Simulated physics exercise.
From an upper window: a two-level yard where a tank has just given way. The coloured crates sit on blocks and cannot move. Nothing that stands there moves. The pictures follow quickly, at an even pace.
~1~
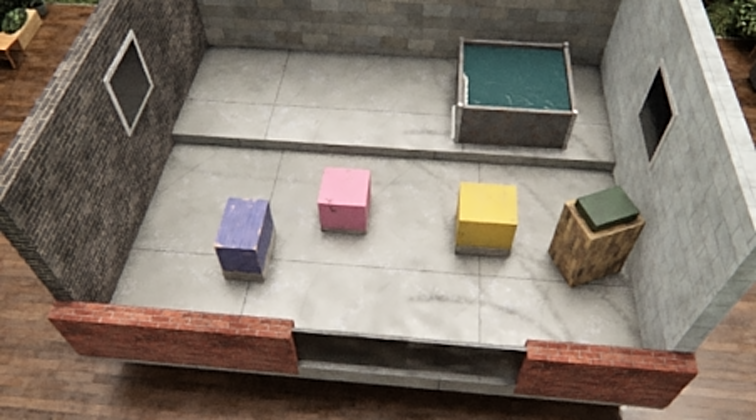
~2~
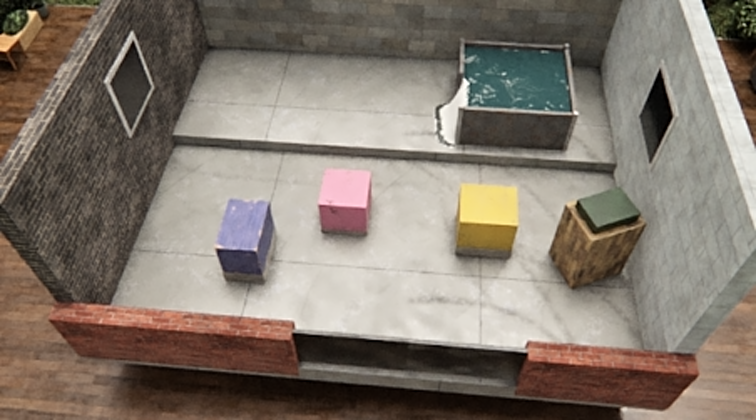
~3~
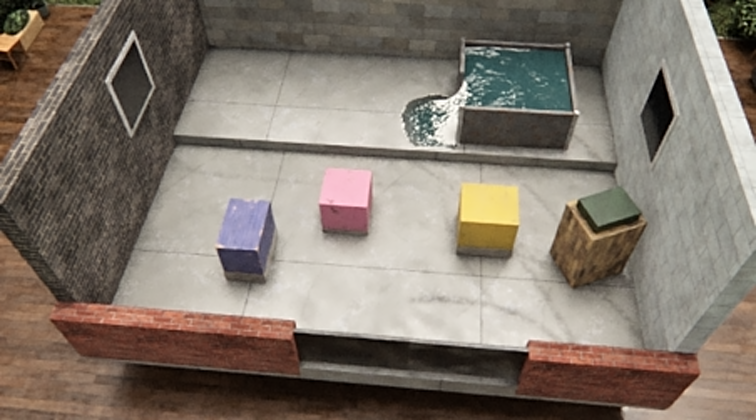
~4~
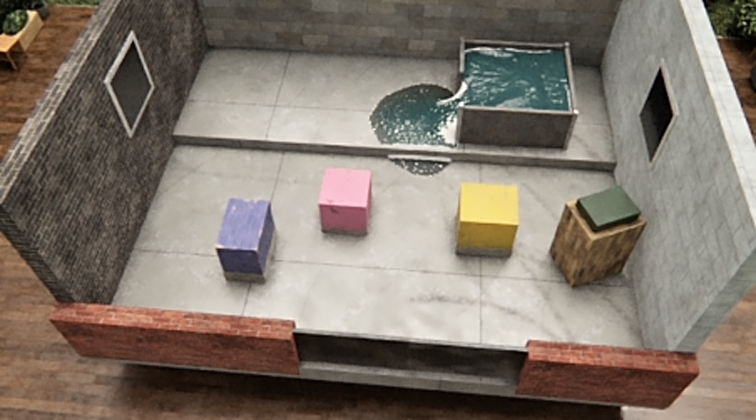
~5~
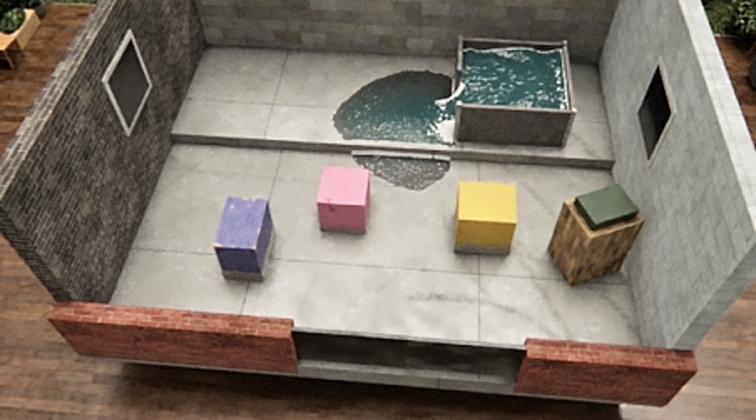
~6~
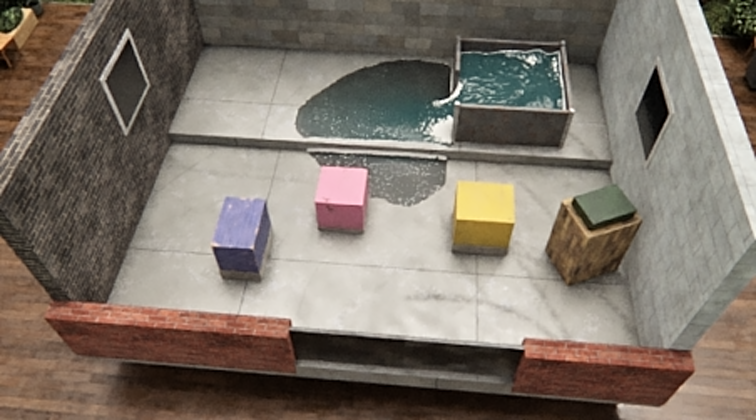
The video shows a walled, two-level yard with purple, pink, yellow and wooden blocks, where water pours from the left side of an open tank, spreads leftward across the upper level and runs over the step onto the lower floor.
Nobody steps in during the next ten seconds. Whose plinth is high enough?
The yellow crate escapes dry; the blue crate escapes dry; the pink crate is wetted.
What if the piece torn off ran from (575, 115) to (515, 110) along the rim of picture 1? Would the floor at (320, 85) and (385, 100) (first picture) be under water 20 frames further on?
In turn: Dry, dry.
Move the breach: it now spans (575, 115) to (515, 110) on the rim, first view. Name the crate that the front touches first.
That is the crate marked yellow.
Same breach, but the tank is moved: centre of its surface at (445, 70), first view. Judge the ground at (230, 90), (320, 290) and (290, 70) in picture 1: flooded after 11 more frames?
As listed: Awash, clear, awash.
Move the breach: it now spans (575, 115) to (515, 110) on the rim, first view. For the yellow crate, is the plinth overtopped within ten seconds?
Yellow crate is soaked.
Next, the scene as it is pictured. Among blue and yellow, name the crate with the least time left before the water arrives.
First comes the blue-painted one.
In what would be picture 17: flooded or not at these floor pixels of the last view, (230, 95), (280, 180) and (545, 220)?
In that order: Flooded, wet, dry.
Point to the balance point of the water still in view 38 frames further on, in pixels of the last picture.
Near (311, 170).
A moment on, water covers 35 % of the floor; the yellow crate not reached, the blue crate not reached, the pink crate water round its plinth.
Next, water covers 45 % of the floor; the yellow crate not reached, the blue crate water round its plinth, the pink crate water round its plinth.
Then, water covers 50 % of the floor; the yellow crate not reached, the blue crate water round its plinth, the pink crate water round its plinth.
Later, water covers 60 % of the floor; the yellow crate water round its plinth, the blue crate water round its plinth, the pink crate water round its plinth.
In the end, water covers 85 % of the floor; the yellow crate stayed above the water, the blue crate stayed above the water, the pink crate was topped.
